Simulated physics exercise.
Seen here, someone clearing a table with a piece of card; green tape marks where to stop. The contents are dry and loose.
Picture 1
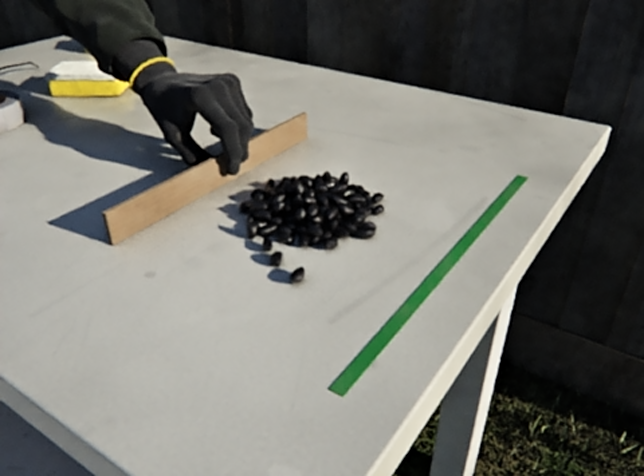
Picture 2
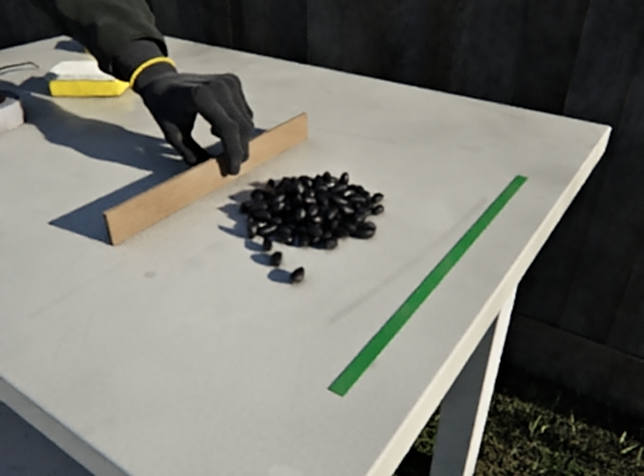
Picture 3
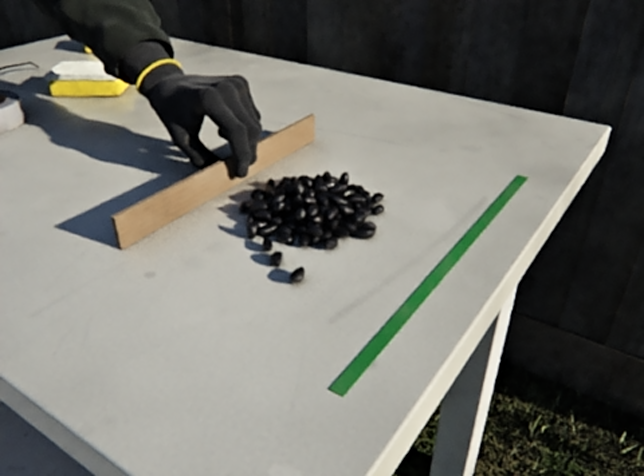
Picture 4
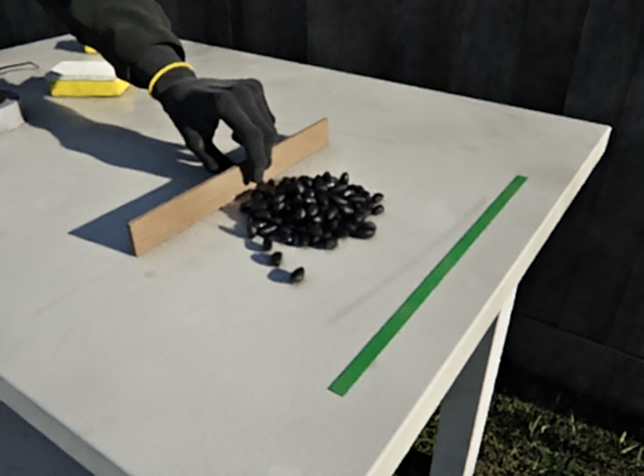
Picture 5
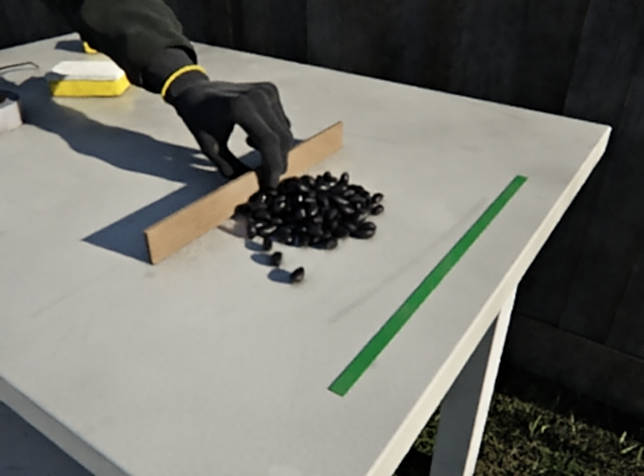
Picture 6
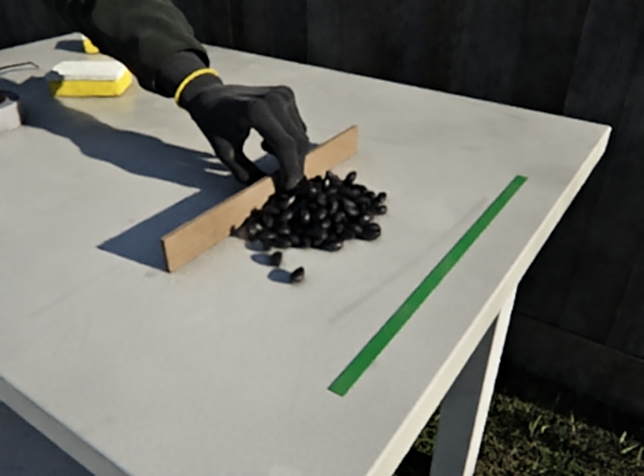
Gloved hand sliding a thin brown card rightward across a pale table, reaching a black bean pile and pushing some along.
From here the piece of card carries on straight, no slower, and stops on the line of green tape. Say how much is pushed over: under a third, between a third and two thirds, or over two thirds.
It pushes between a third and two thirds off the end.
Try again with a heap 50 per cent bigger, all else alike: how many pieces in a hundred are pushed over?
It comes to 60 per cent or so.
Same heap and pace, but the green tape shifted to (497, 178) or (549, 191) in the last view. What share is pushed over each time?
In turn 40 and 100 in a hundred.
Shortly afterwards, piece of card still moving, near (364, 200); heap all on the table, its front near (464, 264).
Next, piece of card stopped at the green tape; heap near half over the edge.
In the end, piece of card stopped at the green tape; heap near half over the edge.
